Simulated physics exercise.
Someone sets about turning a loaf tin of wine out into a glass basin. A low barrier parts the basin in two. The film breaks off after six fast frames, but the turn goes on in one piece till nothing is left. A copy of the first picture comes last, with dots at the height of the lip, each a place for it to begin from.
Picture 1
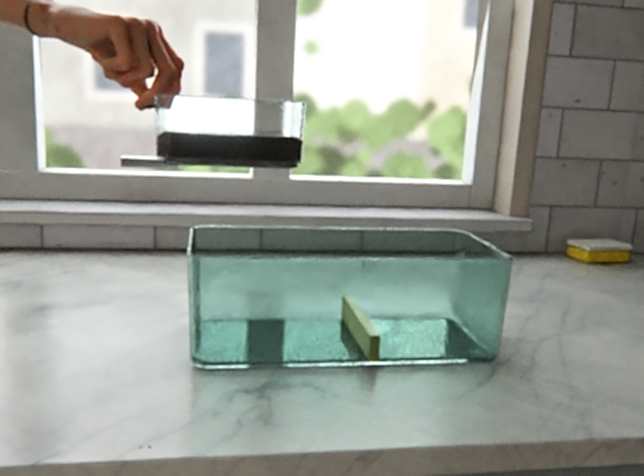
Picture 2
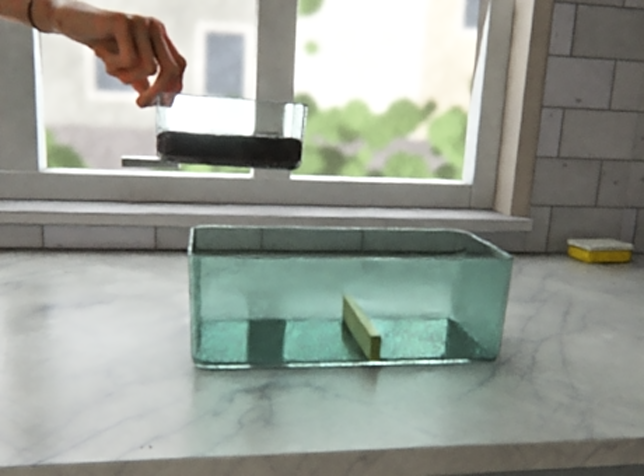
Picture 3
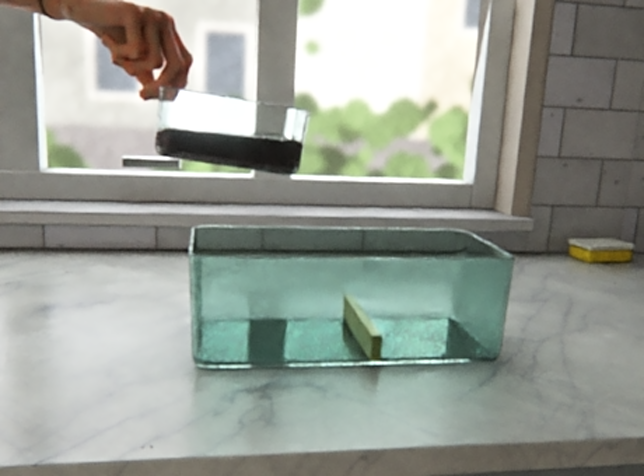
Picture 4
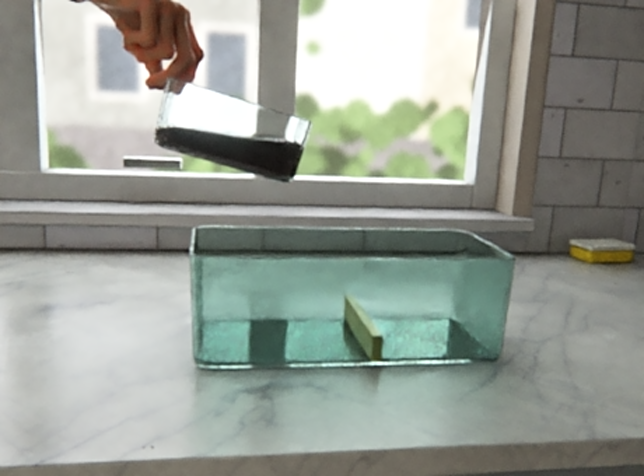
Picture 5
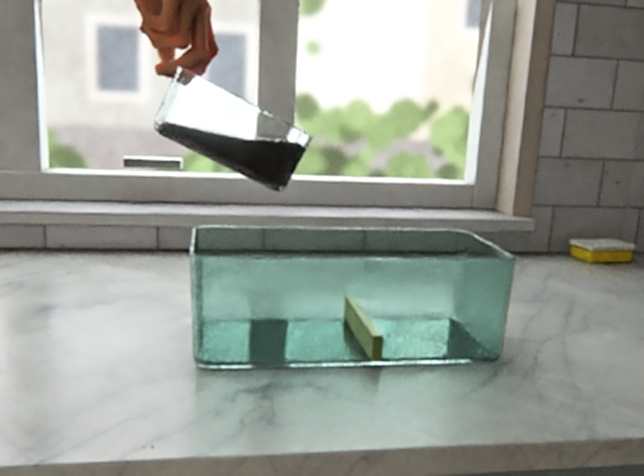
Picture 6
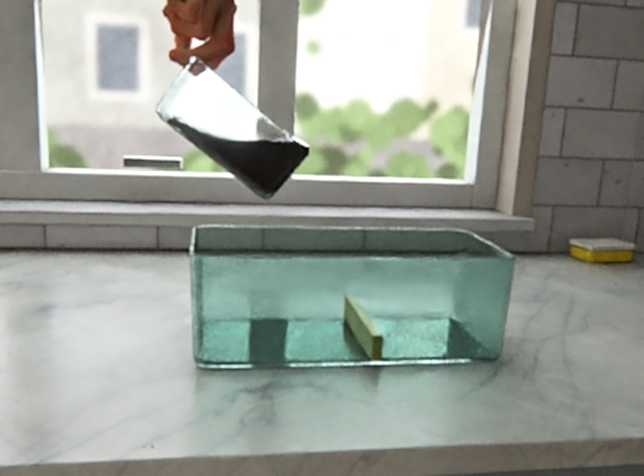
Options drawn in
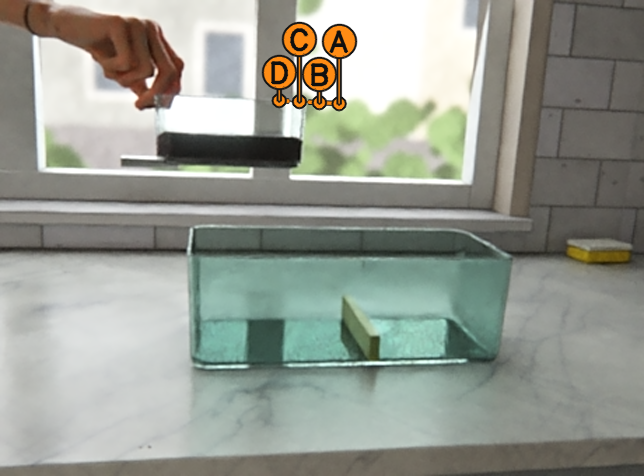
On a marble counter by a window, a hand held a clear container of dark liquid above a greenish glass basin with a low divider, then tilted it steadily rightward until the liquid reached its lip.
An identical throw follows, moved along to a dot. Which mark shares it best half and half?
A.
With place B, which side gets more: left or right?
The left one.
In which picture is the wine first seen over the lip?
Picture 6.
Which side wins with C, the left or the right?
The left one.
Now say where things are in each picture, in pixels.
Upright, lip at (298, 101); basin from (190, 365) to (496, 358); top of the wall at (359, 313); nothing has left yet, in the first frame.
Upright, lip at (299, 103); nothing has left yet, in the second frame.
Tipped about 7°, lip at (302, 109); nothing has left yet, in the third frame.
Tipped about 15°, lip at (305, 120); nothing has left yet, in the fourth frame.
Tipped about 25°, lip at (305, 133); nothing has left yet, in the fifth frame.
Tipped about 37°, lip at (303, 148); wine is over the lip, down to (303, 148), in the sixth frame.
On the marked copy, A at (339, 103); B at (319, 102); C at (299, 101); D at (279, 100).
For place A, about 49 % ends left of the wall and 51 % right of it.
For place B, about 73 % ends left of the wall and 27 % right of it.
For place C, about 92 % ends left of the wall and 7 % right of it.
For place D, about 89 % ends left of the wall and 10 % right of it.
